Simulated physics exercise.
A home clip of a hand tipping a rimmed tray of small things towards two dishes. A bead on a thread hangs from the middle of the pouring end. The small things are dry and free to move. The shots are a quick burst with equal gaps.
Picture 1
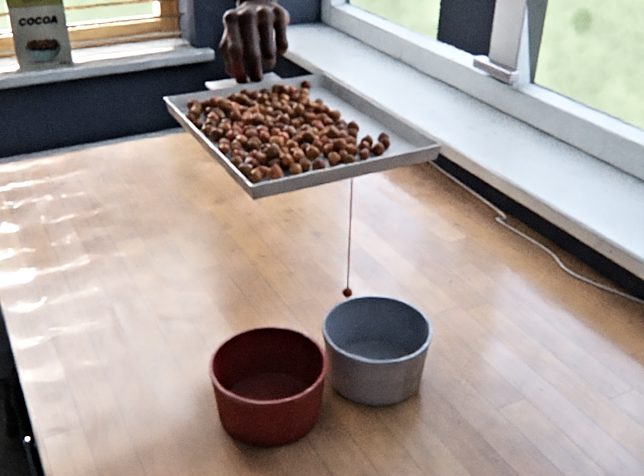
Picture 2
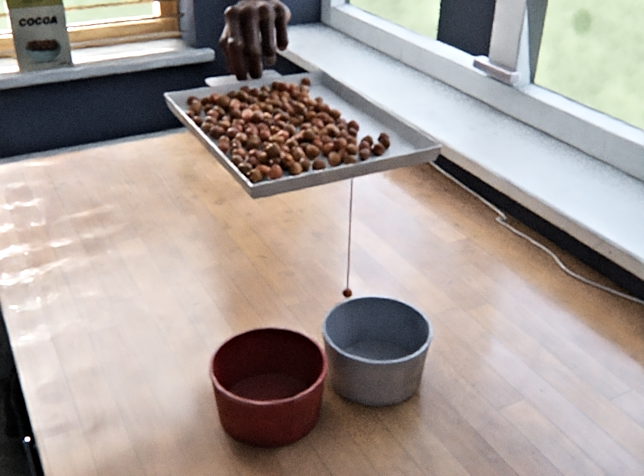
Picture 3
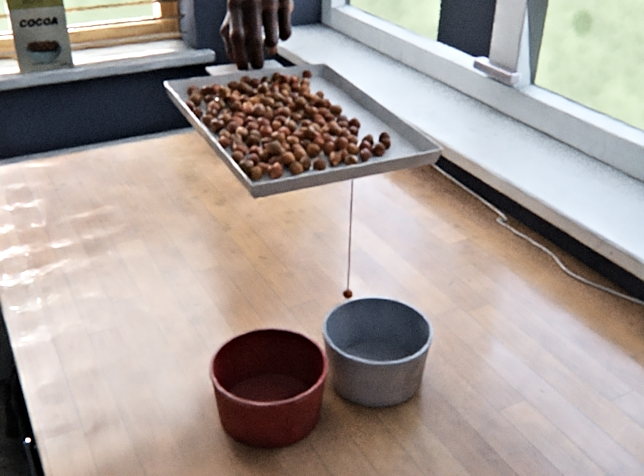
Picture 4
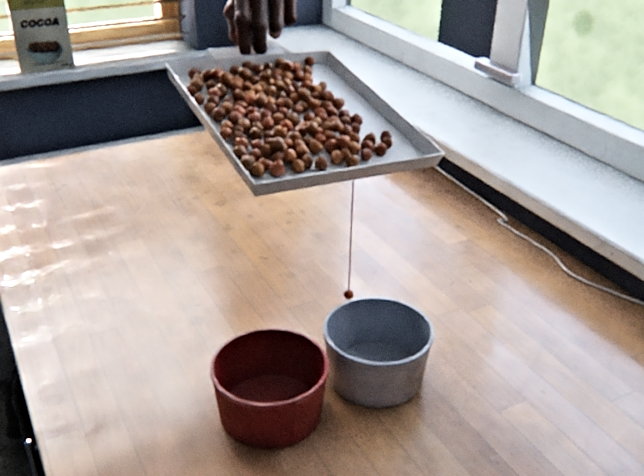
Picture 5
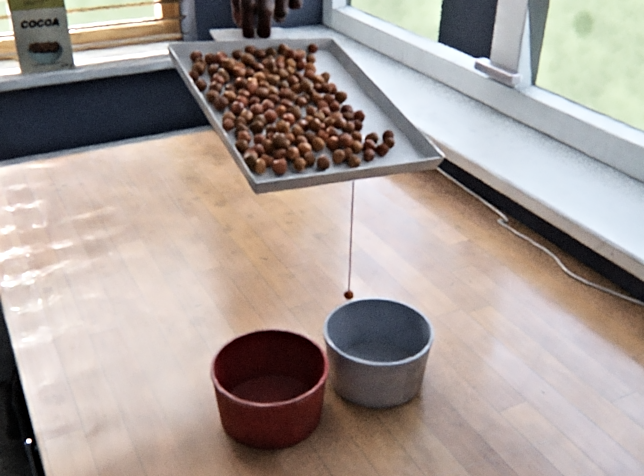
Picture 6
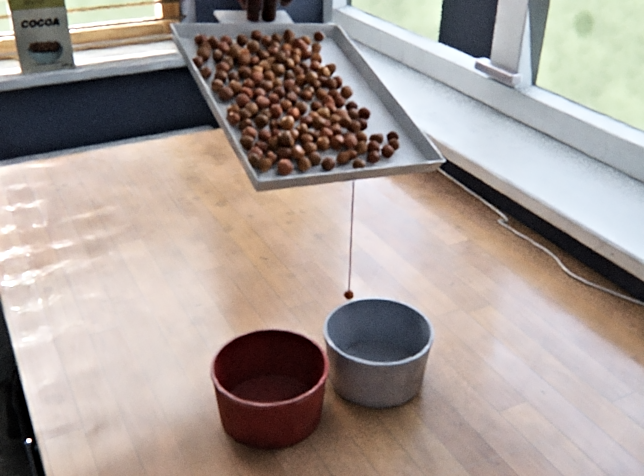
The clip shows a hand at the far side of a rimmed tray of hazelnuts above a red dish and a grey dish, the tray's far side gradually rising as its right corner dips slightly, while a bead hangs nearly still.
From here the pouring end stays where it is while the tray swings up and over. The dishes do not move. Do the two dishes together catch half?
In the dishes lies less than half of it.
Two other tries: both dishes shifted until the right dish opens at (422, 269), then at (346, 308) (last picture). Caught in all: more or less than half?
At the first place below a half, at the second the smaller part.
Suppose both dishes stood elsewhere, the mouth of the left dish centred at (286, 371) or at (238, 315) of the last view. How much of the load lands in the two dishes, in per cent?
About 40 and 0 per cent.
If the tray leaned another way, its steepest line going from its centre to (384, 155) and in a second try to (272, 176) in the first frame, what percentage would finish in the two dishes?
Roughly 20 per cent, and 50 per cent.
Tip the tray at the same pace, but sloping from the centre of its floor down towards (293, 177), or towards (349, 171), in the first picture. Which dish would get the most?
In turn: The left dish; the right one.
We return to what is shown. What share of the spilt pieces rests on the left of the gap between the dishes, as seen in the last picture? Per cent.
Near 0 %.
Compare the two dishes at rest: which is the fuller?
More ends in the right dish.
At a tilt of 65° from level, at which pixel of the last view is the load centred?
Roughly at (372, 122).
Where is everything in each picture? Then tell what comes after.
Corners of the pouring end (253, 183) and (437, 144), level; middle of the load (279, 129), hazelnuts; left dish (293, 418); right dish (405, 377); bead on its thread (347, 292), in the first picture.
Corners of the pouring end (254, 183) and (437, 145), level; middle of the load (280, 127), in the second picture.
Corners of the pouring end (255, 183) and (438, 148), tipped barely, lowest at the right corner; middle of the load (280, 122), in the third picture.
Corners of the pouring end (257, 181) and (439, 152), tipped a little, lowest at the right corner; middle of the load (282, 114), in the fourth picture.
Corners of the pouring end (259, 180) and (440, 155), tipped clearly, lowest at the right corner; middle of the load (285, 106), in the fifth picture.
Corners of the pouring end (260, 178) and (440, 158), tipped clearly, lowest at the right corner; middle of the load (291, 99), roughly a quarter on the move; left dish (295, 420); right dish (406, 379), in the sixth picture.
Just after the last frame, tray tipped steeply; almost all on the tray; just a few in the right dish; about a tenth in the air.
A moment on, tray tipped past a quarter turn; about a tenth on the tray; roughly a quarter in the right dish; roughly a third outside both; roughly a quarter in the air.
Further on, tray tipped past a quarter turn; roughly a third in the right dish; roughly two thirds outside both.
When it is over, tray tipped past a quarter turn; not one in the left dish; roughly a third in the right dish; roughly two thirds outside both.
